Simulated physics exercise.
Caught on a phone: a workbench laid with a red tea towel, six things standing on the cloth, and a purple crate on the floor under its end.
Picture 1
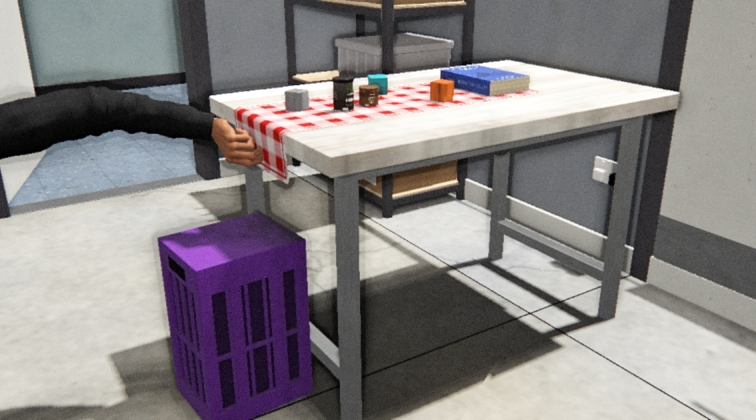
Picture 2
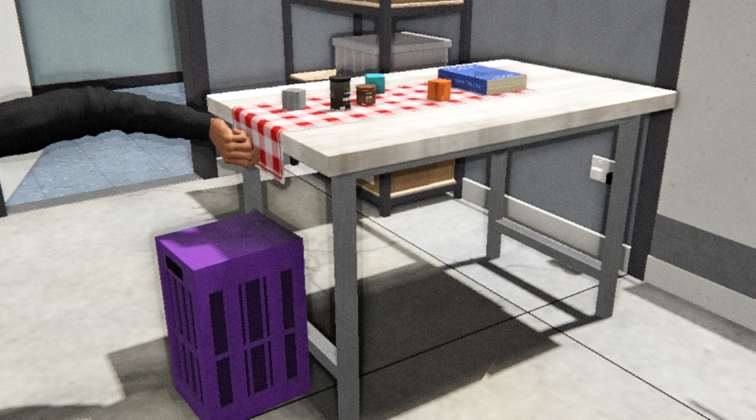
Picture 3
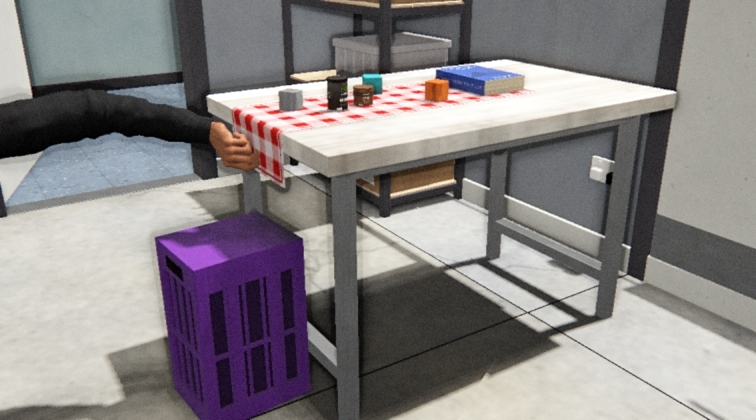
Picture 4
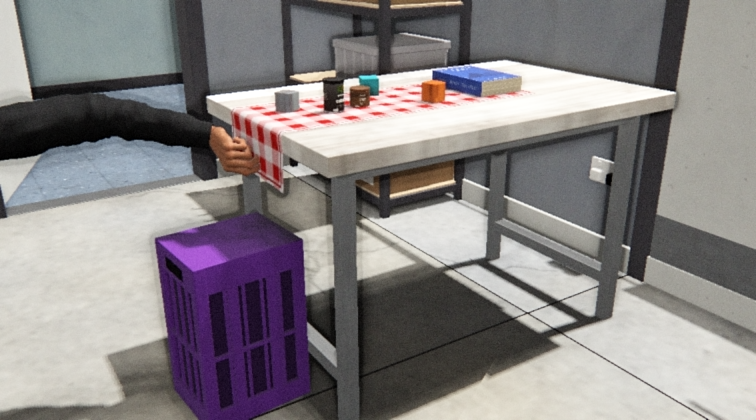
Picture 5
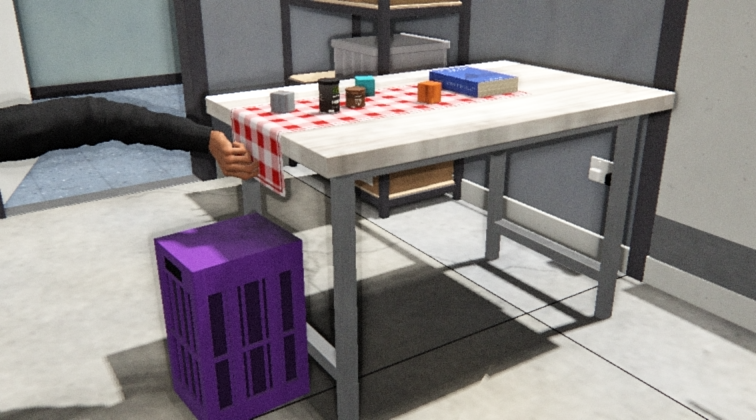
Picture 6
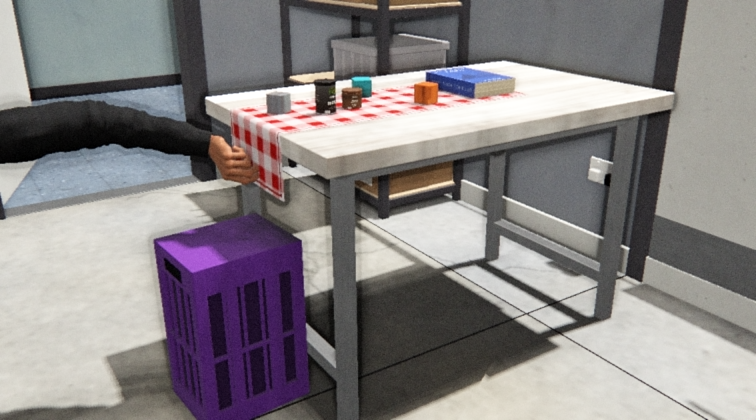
Hand slowly pulling a red checked cloth over the workbench's left end, objects on it sliding left above a purple crate.
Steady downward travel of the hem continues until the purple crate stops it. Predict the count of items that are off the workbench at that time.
The number that drops will be one.
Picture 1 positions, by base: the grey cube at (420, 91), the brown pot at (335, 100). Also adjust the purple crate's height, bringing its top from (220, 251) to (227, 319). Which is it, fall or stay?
As for the grey cube, it stays in place; as for the brown pot, it leaves the top.
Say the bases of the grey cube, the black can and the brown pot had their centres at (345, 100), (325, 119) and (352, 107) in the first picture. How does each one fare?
Note: Grey cube kept on top; black can lost; brown pot kept on top.
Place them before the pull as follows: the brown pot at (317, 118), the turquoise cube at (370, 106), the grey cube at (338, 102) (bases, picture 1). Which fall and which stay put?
Briefly: Brown pot drops; turquoise cube stays; grey cube stays.
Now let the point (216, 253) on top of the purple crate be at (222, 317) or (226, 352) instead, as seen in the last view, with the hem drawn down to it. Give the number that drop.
The numbers are 3 and 4.
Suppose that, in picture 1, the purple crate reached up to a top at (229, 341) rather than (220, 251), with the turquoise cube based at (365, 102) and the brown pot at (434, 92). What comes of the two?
Looks like the turquoise cube ends up down, and the brown pot hangs in there.
Early on, hem on the crate; grey cube gone.
Finally, hem on the crate; grey cube gone. It carries off one.
